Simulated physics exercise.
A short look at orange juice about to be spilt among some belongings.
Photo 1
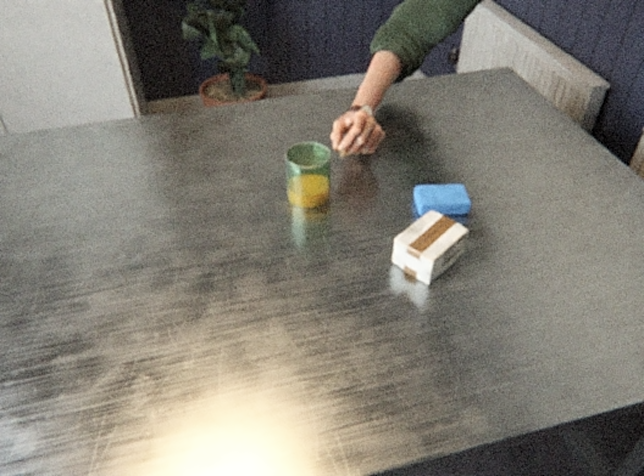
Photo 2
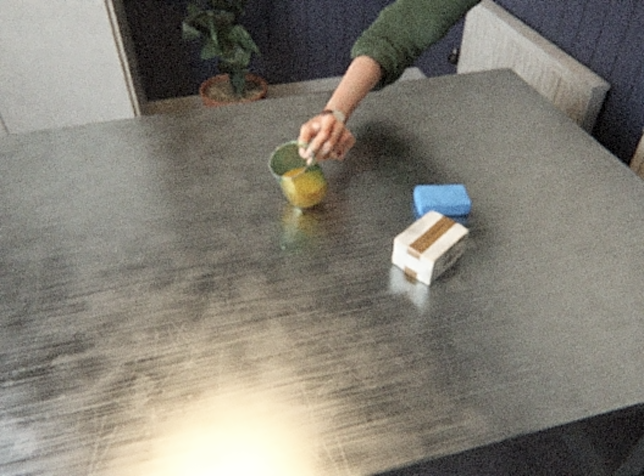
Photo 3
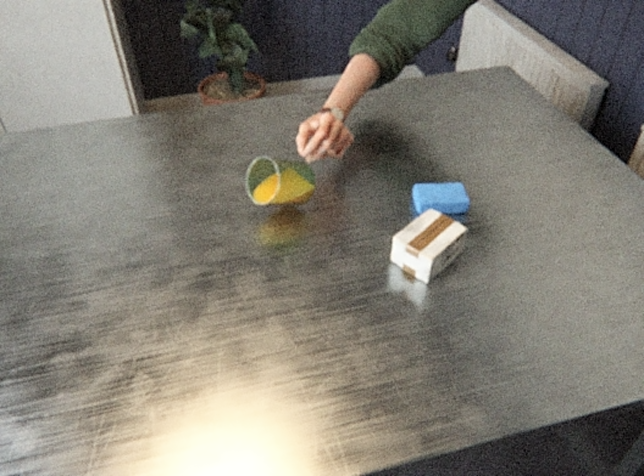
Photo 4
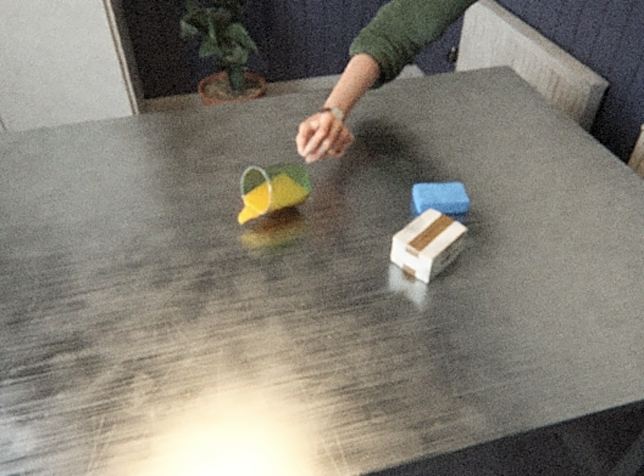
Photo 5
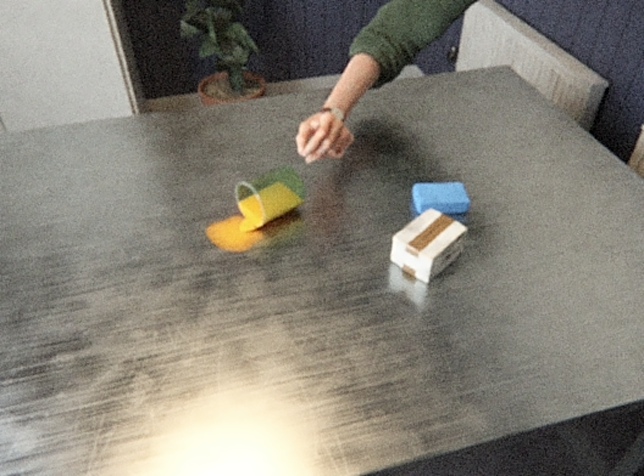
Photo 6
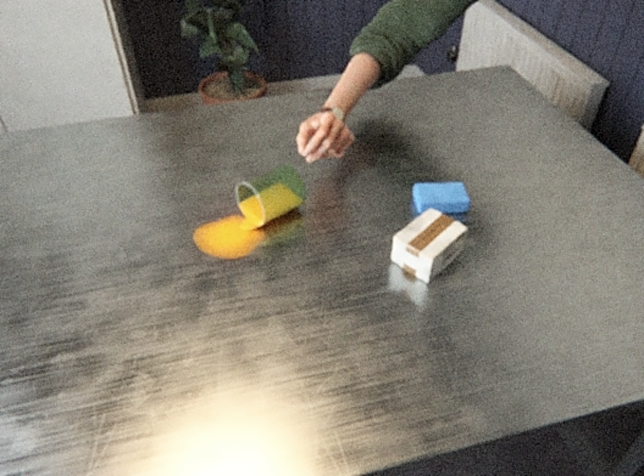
A dark, scuffed metal-looking tabletop is seen from above at an angle, with a potted plant behind it and a steady view throughout. A greenish glass beaker of orange juice stands near the centre, with a blue sponge and a white box with a brown stripe to its right. A green-sleeved arm pushes the beaker leftward onto its side, and juice pours out into a spreading orange puddle.
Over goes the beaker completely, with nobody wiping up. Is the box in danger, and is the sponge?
As I see it, the box stays free of the spill; the sponge stays free of the spill.
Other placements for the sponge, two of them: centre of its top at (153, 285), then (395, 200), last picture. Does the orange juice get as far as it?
Lab note - try 1: It gets touched by it; try 2: It avoids the spill.
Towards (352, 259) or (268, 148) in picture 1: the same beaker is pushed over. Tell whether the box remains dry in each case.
Try 1: Gets splashed. Try 2: Stays clear.
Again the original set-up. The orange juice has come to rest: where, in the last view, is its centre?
The centre ends up near (121, 298) in the last view.
A moment on, the puddle covers about as much as a plate; the box is untouched; the sponge is untouched.
Further on, the puddle covers about as much as a tray; the box is untouched; the sponge is untouched.
When it is over, the puddle covers about as much as a tray; the box is untouched; the sponge is untouched.
